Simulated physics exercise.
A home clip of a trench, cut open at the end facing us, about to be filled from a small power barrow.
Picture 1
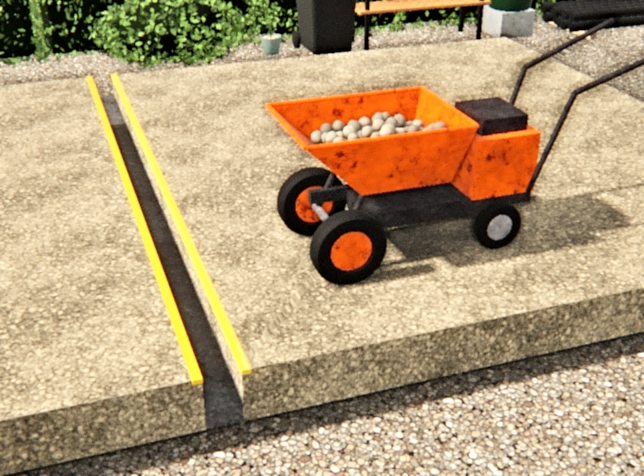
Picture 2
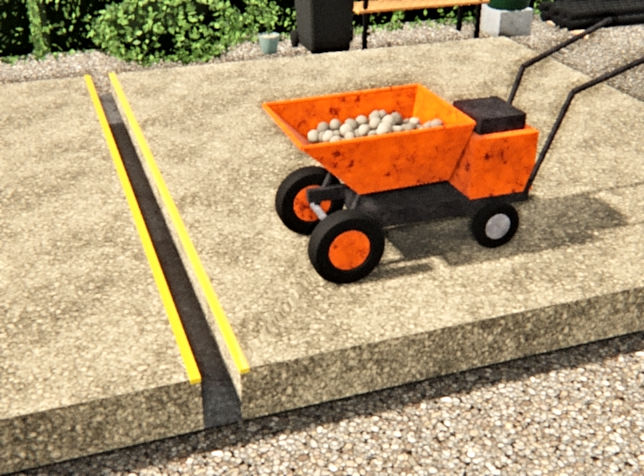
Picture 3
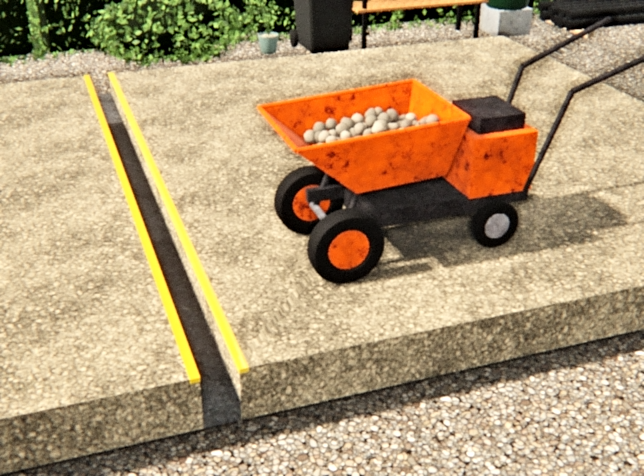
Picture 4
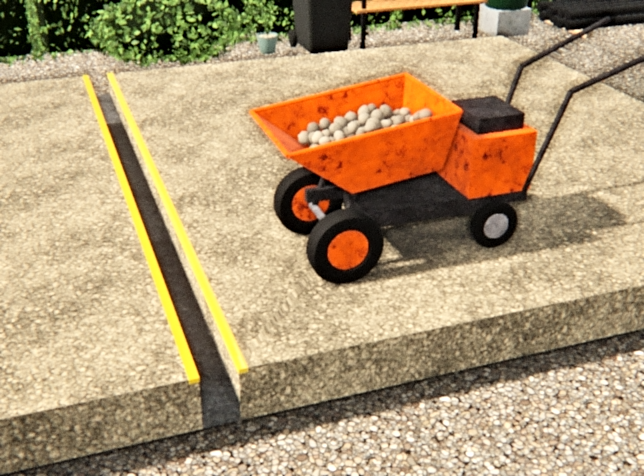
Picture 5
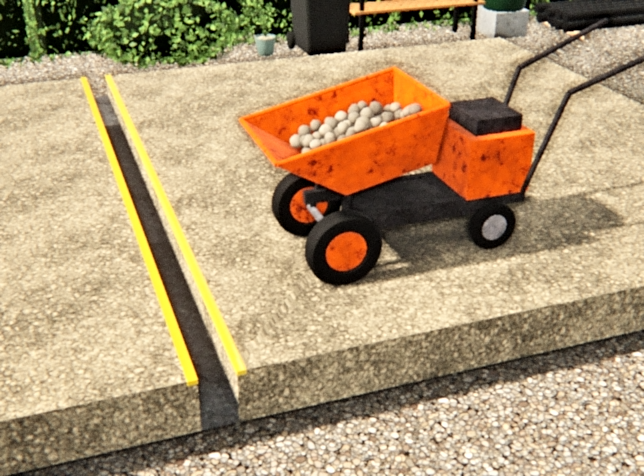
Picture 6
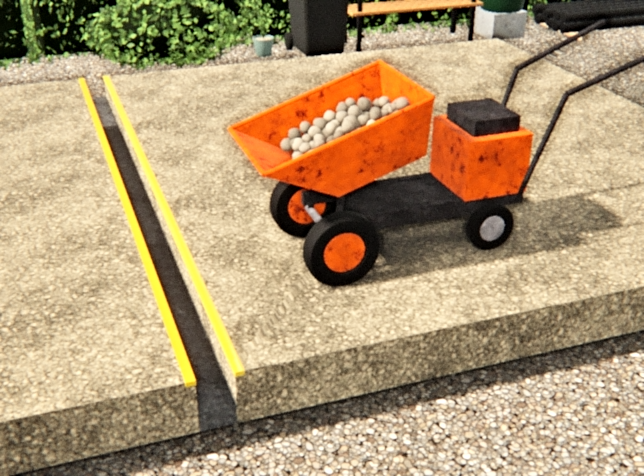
The orange skip of a small barrow, loaded with pebbles, gradually tilts forward to the left.
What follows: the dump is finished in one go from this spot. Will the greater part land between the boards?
In the trench: More than half.
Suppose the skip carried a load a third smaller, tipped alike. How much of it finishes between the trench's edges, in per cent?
It comes to 80 per cent or so.
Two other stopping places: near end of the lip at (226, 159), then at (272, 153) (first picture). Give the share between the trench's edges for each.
First some 0, then 40 per cent.
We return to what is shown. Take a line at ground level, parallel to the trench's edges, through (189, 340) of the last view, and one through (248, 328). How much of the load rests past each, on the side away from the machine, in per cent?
In turn 40 and 90 in a hundred.
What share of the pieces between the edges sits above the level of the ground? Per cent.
Roughly 20 in a hundred.
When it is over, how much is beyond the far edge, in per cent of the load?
About 15 per cent.
Soon, skip tipped steeply; all in the skip.
A while on, skip tipped right over; about half in the skip; a stray few short of the trench; about a third in or heaped over the trench; a stray few beyond it.
Towards the end, skip tipped right over; a small part in the skip; a small part short of the trench; about two thirds in or heaped over the trench; about a quarter beyond it.
Finally, skip tipped right over; a small part in the skip; a small part short of the trench; about two thirds in or heaped over the trench; about a quarter beyond it.
